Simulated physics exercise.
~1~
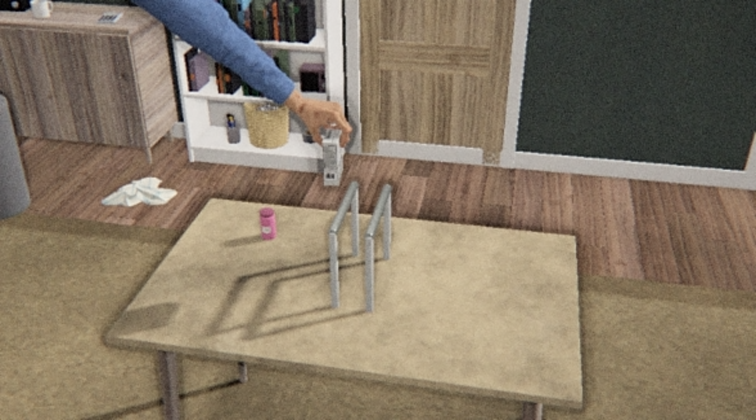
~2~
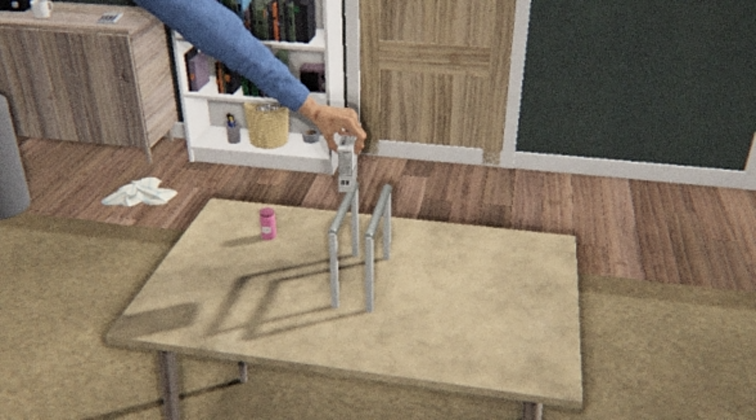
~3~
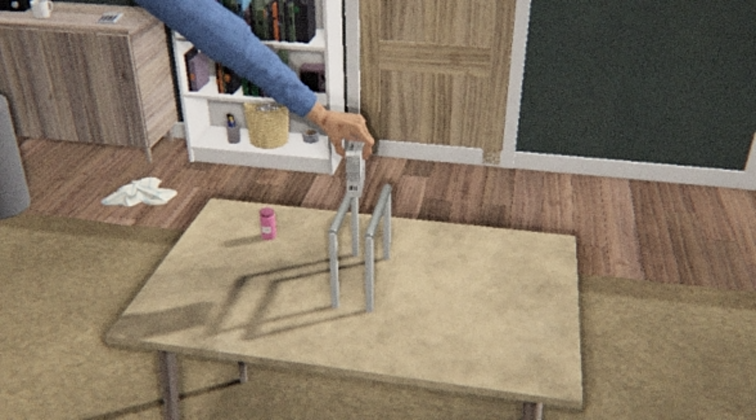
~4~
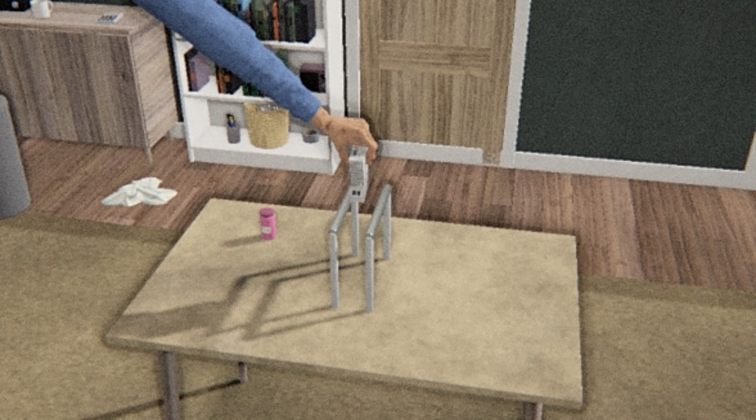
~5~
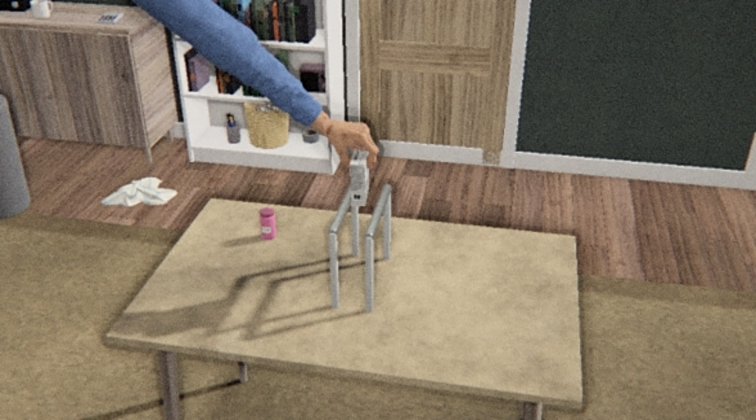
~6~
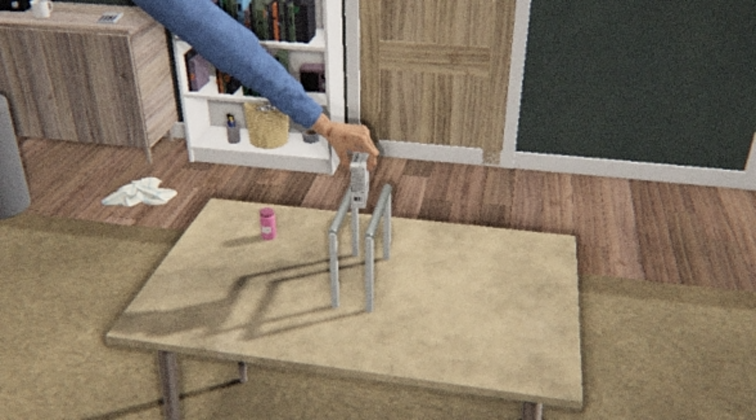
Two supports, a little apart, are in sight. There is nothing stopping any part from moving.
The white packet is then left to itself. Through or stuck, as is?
Through.
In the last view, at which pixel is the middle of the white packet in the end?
Around (361, 263).
Then, 0.20 s past the last view, white packet displaced a little near (360, 195).
Then, 0.30 s past the last view, white packet displaced well along near (361, 241).
Then, 0.50 s past the last view, white packet displaced well along near (361, 263).
Finally, moved from the start, white packet; pink shaker still in place. Final places as the last picture's camera would see them, white packet near (361, 263). The packet reaches the table.
